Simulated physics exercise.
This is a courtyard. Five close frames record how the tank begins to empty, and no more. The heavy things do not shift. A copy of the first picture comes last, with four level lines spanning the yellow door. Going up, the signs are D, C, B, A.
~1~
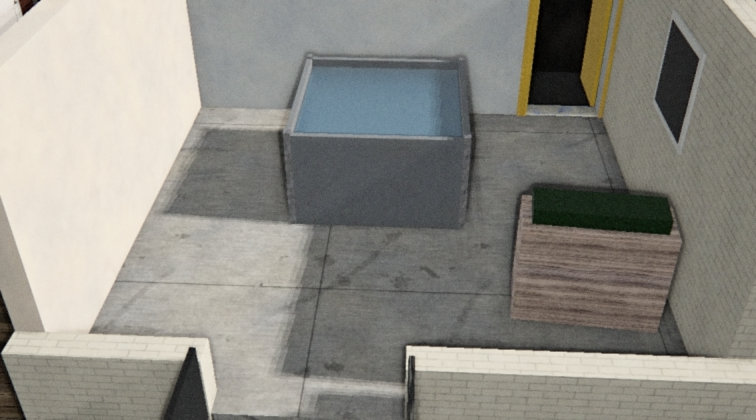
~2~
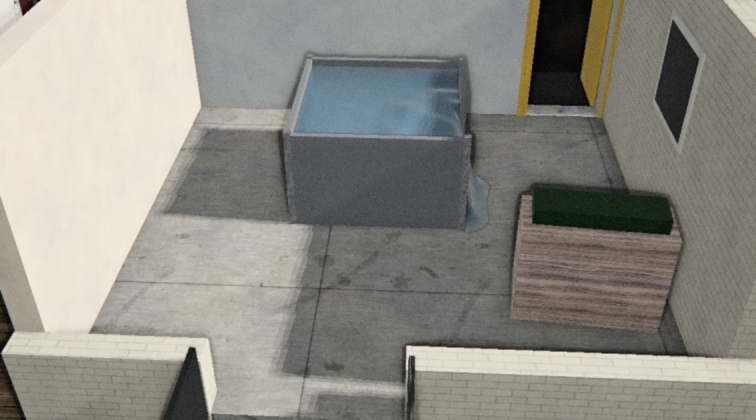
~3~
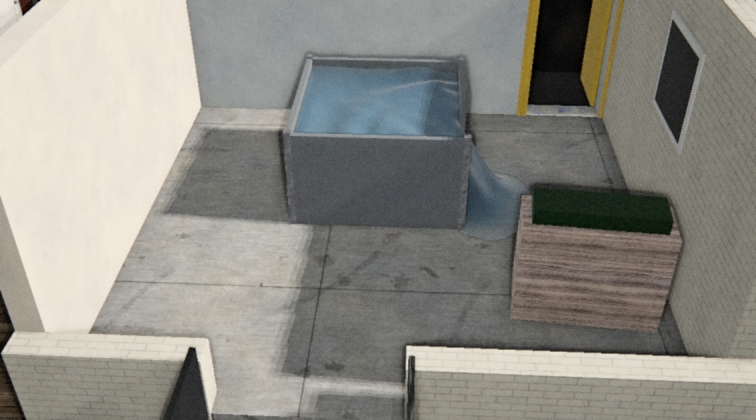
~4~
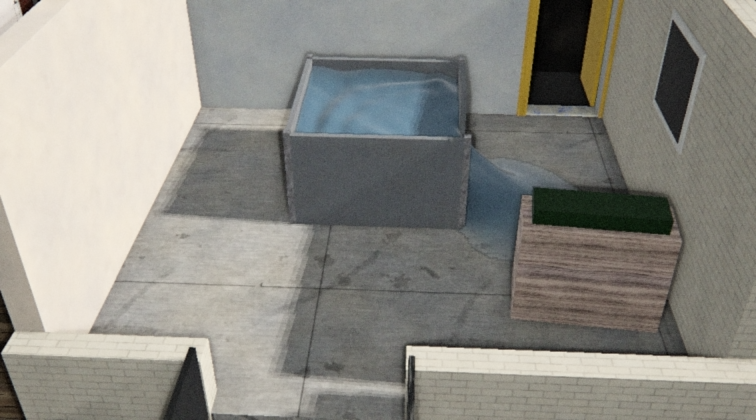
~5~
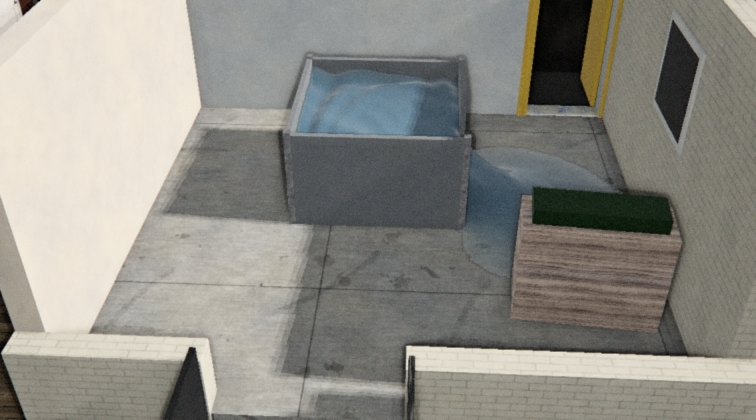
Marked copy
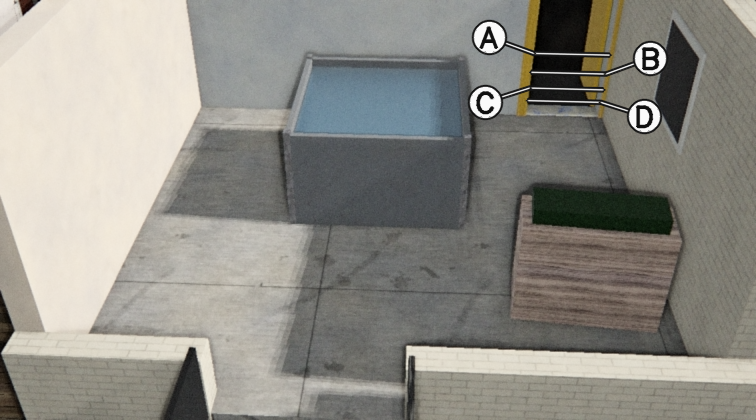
Water pours from the right side of a gray tank and spreads around a wooden planter.
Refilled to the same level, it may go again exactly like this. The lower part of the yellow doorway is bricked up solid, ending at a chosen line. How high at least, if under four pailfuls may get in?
Mark C.
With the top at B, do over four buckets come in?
No, not at all.
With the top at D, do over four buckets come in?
Yes, it does.
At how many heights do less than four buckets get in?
Three.
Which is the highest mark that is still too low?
D.
On the marked copy, A at (571, 54); B at (568, 73); C at (566, 88); D at (564, 101); from the bottom up D, C, B, A.
For mark A, nothing gets over.
For mark B, nothing gets over.
For mark C, a bucket or two gets in.
For mark D, some 20 bucketfuls get in.
